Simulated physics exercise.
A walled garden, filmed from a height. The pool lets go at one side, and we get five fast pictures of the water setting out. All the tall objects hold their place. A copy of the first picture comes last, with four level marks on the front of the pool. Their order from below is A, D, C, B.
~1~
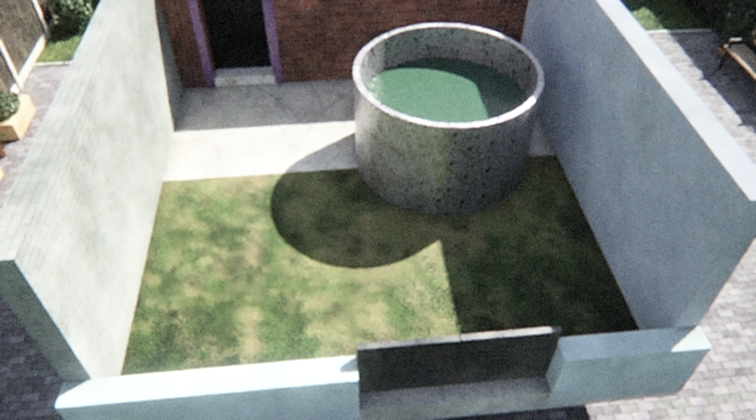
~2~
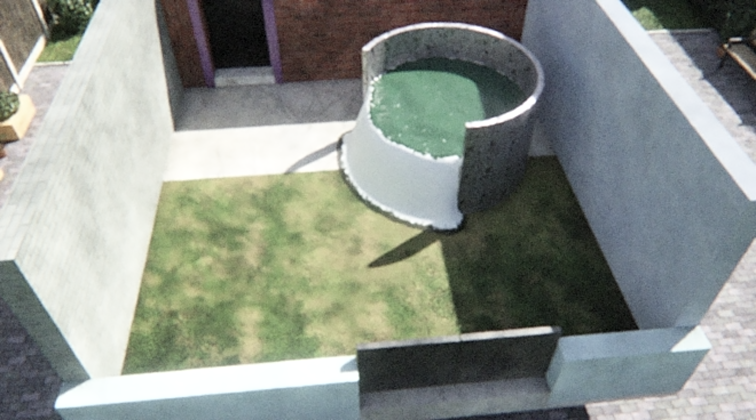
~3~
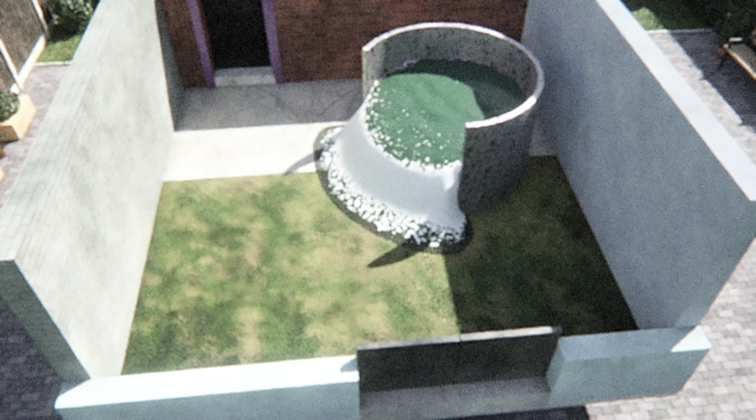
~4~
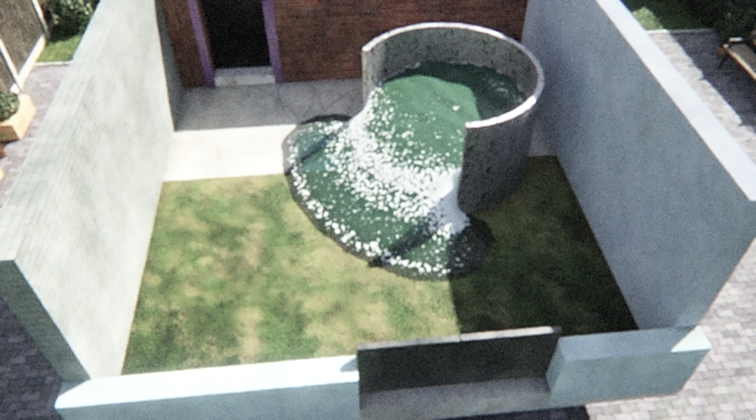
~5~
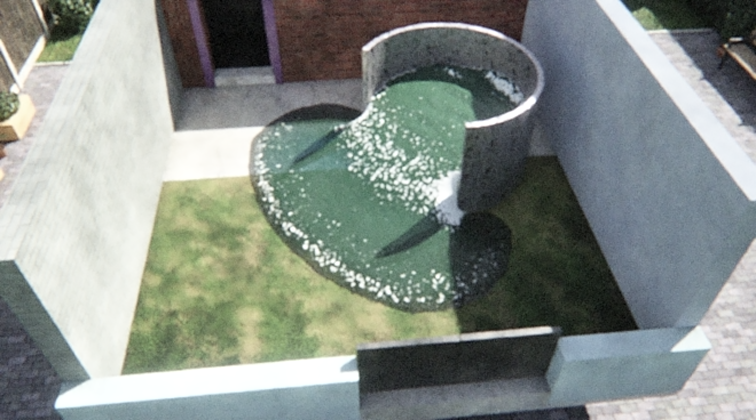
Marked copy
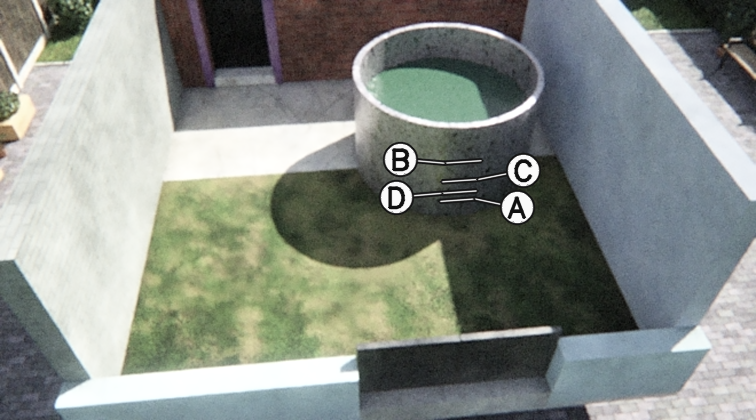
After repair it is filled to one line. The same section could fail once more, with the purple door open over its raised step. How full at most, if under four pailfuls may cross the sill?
The limit is B.
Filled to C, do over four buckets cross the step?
No, that is safe.
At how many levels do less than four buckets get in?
All four.
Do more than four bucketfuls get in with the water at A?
No.
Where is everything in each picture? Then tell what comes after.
Water in the pool at rest, its middle at (445, 102); foot of the purple doorway at (246, 85); shut gate at (458, 343).
Water covers 3 % of the ground and shows as far out as (460, 223).
Water covers 7 % of the ground and shows as far out as (455, 246).
Water covers 14 % of the ground and shows as far out as (466, 266).
Water covers 25 % of the ground and shows as far out as (463, 298).
On the marked copy, A at (457, 200); B at (462, 161); C at (460, 180); D at (458, 192); from the bottom up A, D, C, B.
With A, nothing gets over.
With B, a bucket or two gets in.
With C, nothing gets over.
With D, nothing gets over.
